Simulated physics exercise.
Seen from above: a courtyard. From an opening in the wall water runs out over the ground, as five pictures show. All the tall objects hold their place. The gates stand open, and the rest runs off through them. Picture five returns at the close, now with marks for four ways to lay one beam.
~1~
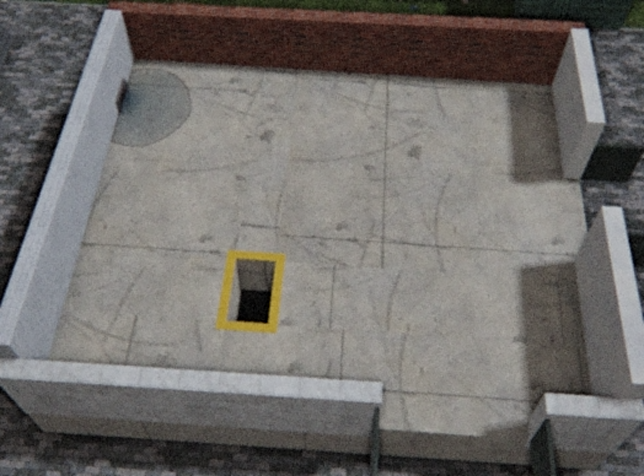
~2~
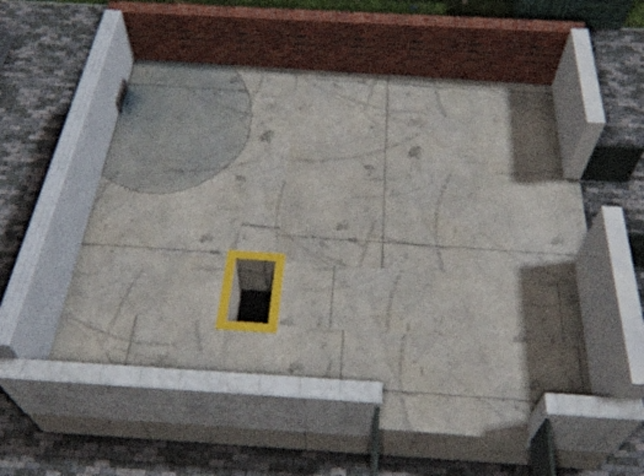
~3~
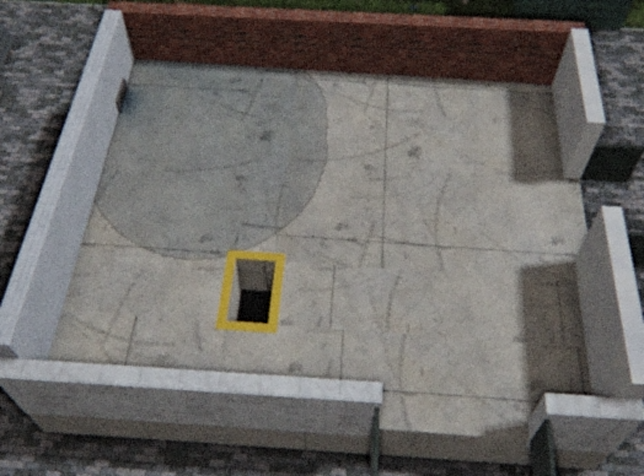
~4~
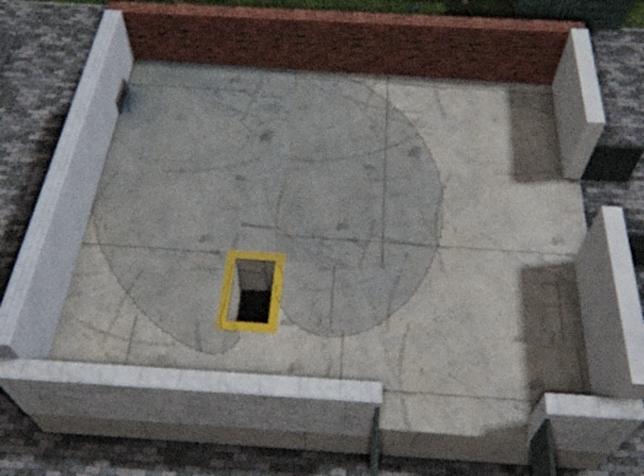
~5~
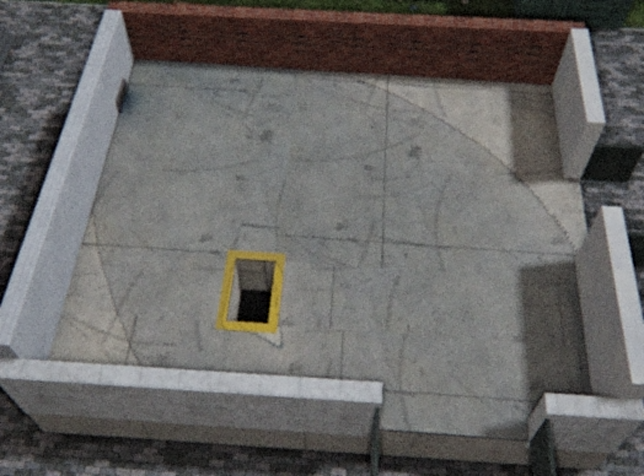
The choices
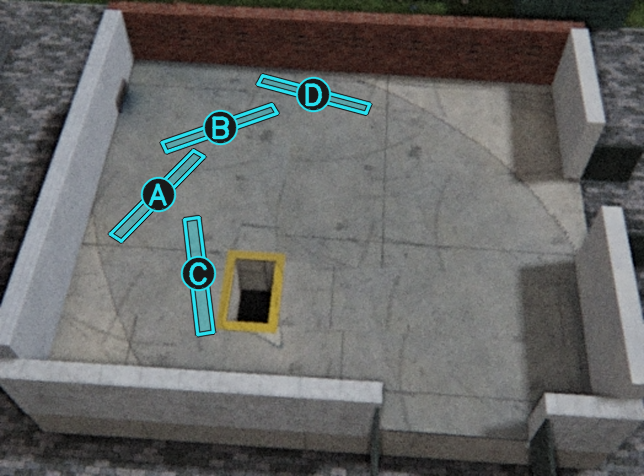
A dark wet patch spreads from the upper left corner of a walled concrete floor, seen from above, widening in a rounded shape toward a yellow-edged drain. It reaches the drain and wraps around both sides, then extends right and down until most of the floor is darkened.
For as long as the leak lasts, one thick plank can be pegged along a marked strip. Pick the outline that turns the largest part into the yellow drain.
D.
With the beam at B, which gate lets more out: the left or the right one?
The left one.
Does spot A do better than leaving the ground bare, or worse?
It is worse.
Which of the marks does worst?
A.
On the marked copy, A from (115, 237) to (198, 153); B from (164, 147) to (274, 108); C from (191, 218) to (205, 333); D from (260, 80) to (367, 108).
If A is chosen, about 3 % of the stream goes into the yellow drain, about 97 % out by the gates.
If B is chosen, about 14 % of the stream goes into the yellow drain, about 86 % out by the gates.
If C is chosen, about 14 % of the stream goes into the yellow drain, about 86 % out by the gates.
If D is chosen, about 22 % of the stream goes into the yellow drain, about 78 % out by the gates.
